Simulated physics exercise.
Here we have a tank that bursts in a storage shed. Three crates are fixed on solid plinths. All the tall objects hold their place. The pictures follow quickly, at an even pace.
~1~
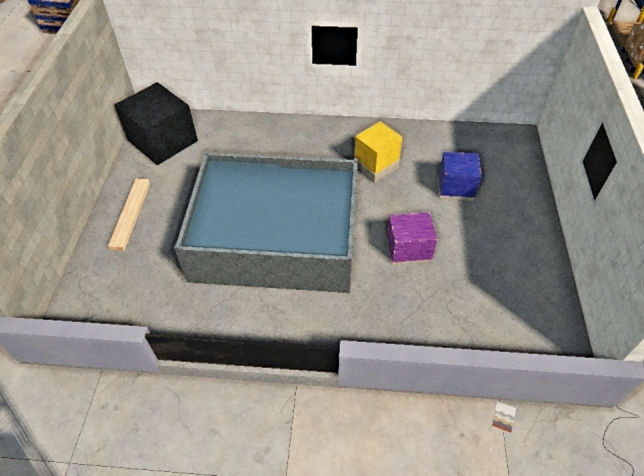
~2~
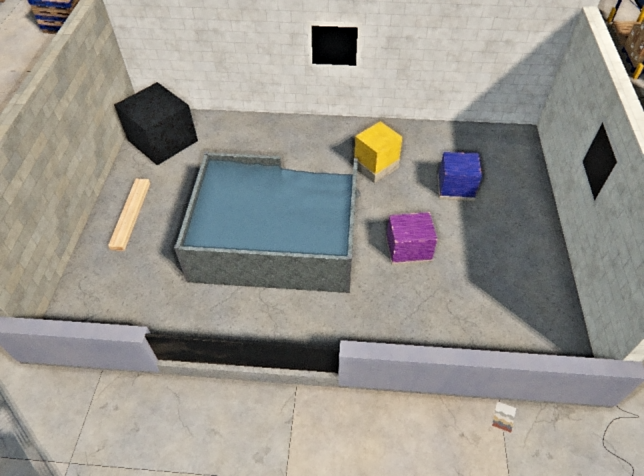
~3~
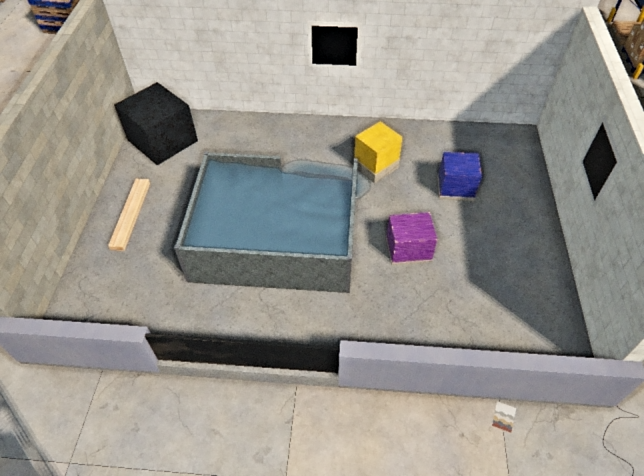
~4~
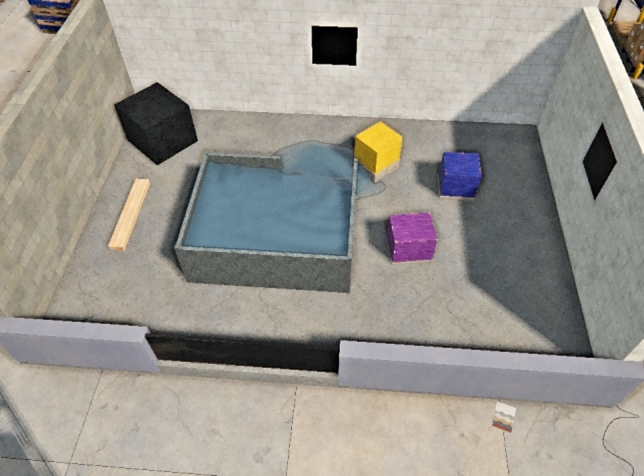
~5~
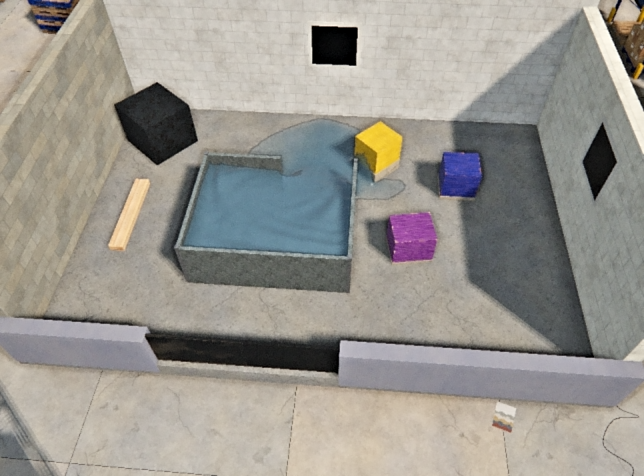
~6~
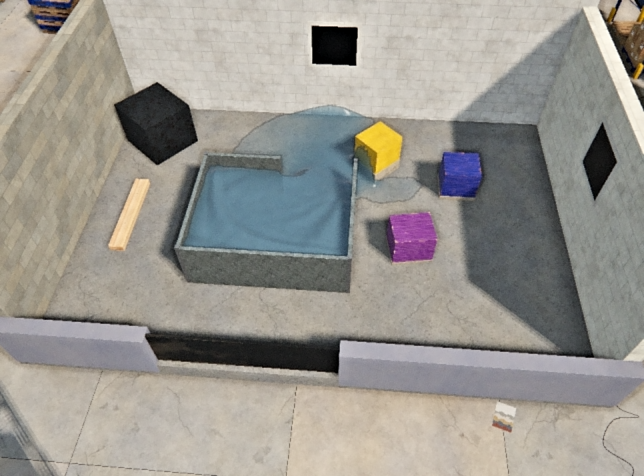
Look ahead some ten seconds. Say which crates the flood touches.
One by one: The blue crate gets wet; the purple crate gets wet; the yellow crate gets wet.
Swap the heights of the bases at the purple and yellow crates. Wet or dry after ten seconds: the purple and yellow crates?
In short: The purple one remains dry; the yellow one gets wet.
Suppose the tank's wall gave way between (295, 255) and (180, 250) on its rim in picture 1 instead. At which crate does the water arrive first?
I say the crate marked purple.
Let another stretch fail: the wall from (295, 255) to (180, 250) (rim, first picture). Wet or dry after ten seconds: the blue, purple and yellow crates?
One by one: The blue one is soaked; the purple one ends up wet; the yellow one is safe.
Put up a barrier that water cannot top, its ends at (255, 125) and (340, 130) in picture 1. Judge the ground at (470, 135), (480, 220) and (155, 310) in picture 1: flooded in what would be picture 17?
In turn: Flooded, covered, no water.
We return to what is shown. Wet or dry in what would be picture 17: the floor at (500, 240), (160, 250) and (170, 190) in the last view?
In turn: Wet, clear, clear.
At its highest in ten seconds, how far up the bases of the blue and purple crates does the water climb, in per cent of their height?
Roughly 160 per cent, then 320 per cent.
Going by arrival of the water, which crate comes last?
I say the purple crate.
A moment on, water covers 25 % of the floor; the blue crate water round its plinth, the purple crate water round its plinth, the yellow crate water round its plinth.
Next, water covers 40 % of the floor; the blue crate water round its plinth, the purple crate water round its plinth, the yellow crate water round its plinth.
Then, water covers 60 % of the floor; the blue crate water round its plinth, the purple crate water round its plinth, the yellow crate water round its plinth.
Later, water covers 90 % of the floor; the blue crate water round its plinth, the purple crate water round its plinth, the yellow crate water round its plinth.
In the end, water covers 100 % of the floor; the blue crate was topped, the purple crate was topped, the yellow crate was topped.
